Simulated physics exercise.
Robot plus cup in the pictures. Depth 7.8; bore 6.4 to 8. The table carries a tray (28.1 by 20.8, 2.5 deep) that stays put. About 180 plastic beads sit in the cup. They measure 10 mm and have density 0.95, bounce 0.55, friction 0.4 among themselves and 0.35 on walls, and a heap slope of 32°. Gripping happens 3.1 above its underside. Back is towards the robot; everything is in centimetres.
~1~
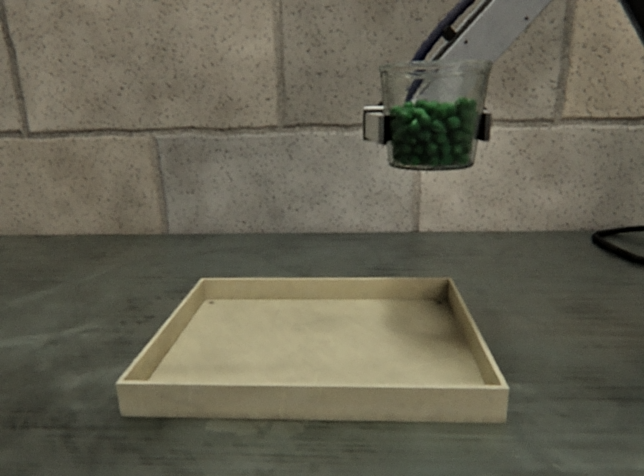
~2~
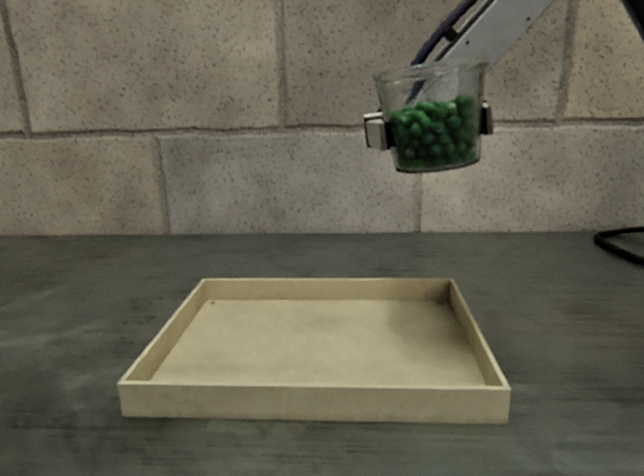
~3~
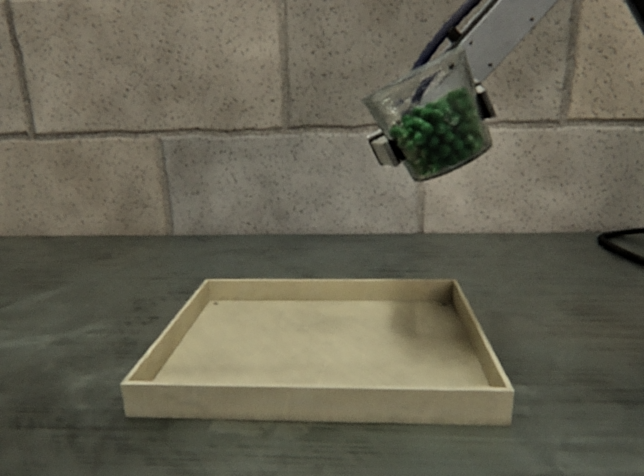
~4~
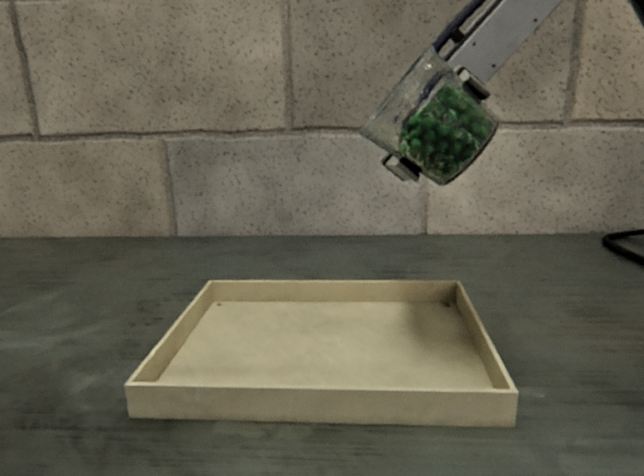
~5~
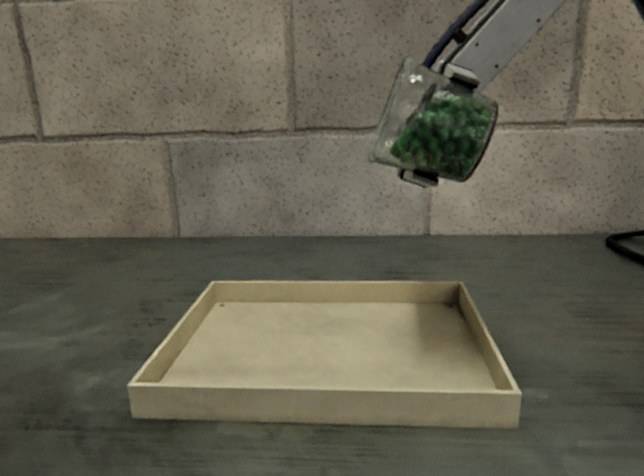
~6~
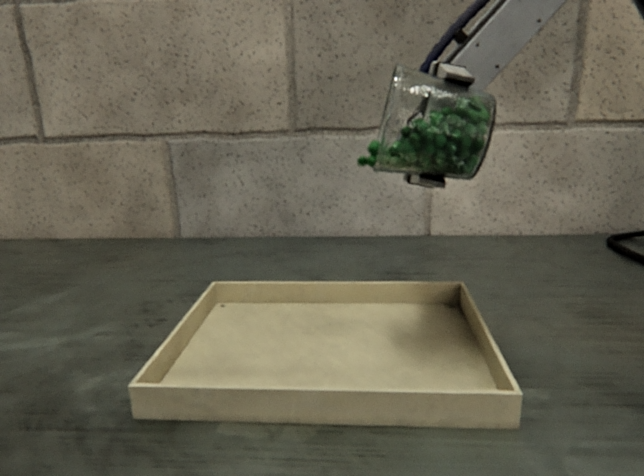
A clear cup of green beads tilts steadily left in a robot's grip above a tray.
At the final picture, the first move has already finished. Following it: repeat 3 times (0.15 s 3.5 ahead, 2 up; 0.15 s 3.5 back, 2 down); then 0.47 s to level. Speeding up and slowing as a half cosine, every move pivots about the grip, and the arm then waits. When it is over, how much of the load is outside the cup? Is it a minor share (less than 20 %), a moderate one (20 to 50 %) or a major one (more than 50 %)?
A major share.
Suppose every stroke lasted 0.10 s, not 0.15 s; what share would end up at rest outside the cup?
Roughly 100 percent would.
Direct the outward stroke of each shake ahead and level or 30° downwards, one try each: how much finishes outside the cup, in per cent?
Try one gives about 75 in a hundred, try two about 50 in a hundred.
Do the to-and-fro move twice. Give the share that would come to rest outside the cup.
I'd expect close to 70 per cent then.
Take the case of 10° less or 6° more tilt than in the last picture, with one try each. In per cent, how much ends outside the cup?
I'd say close to 50 and 90 per cent, in that order.
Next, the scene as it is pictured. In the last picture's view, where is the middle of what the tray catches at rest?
Centre estimate: Around (297, 345).
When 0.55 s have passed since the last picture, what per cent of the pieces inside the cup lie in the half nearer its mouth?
About 80 percent.
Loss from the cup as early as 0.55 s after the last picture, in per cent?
I'd put it at some 55 per cent at that point.
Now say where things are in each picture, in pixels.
The first picture shows the cup middle at (432, 117), level; upper third of the load around (436, 113), from x 395 to 470, top at y 100; 176 in the cup.
The second picture shows the cup middle at (433, 118), tilted 7° forward; upper third of the load around (439, 113), from x 395 to 470, top at y 100.
The third picture shows the cup middle at (433, 120), tilted 27° forward; upper third of the load around (445, 114), from x 395 to 480, top at y 90.
The fourth picture shows the cup middle at (433, 124), tilted 50° forward; upper third of the load around (447, 112), from x 405 to 485, top at y 90.
The fifth picture shows the cup middle at (434, 127), tilted 70° forward; upper third of the load around (453, 117), from x 390 to 485, top at y 100.
The sixth picture shows the cup middle at (434, 129), tilted 77° forward; upper third of the load around (456, 122), from x 365 to 480, top at y 100; 176 in the cup.
Then, 0.55 s on, tilted 77° forward, highest piece 20 above the table; 82 in the cup, 71 in the tray, 1 on the table or floor, 22 in flight or on a rim.
Then, 1.10 s on, tilted 48° forward, highest piece 21 above the table; 139 in the tray, 35 in the cup, 2 on the table or floor.
Then, 1.57 s on, level, highest piece 20 above the table; 139 in the tray, 35 in the cup, 2 on the table or floor.
Then, 2.62 s on, level, highest piece 20 above the table; 139 in the tray, 35 in the cup, 2 on the table or floor.
In the end, 139 in the tray, 35 in the cup, 2 on the table or floor. That is 80 % outside the cup.
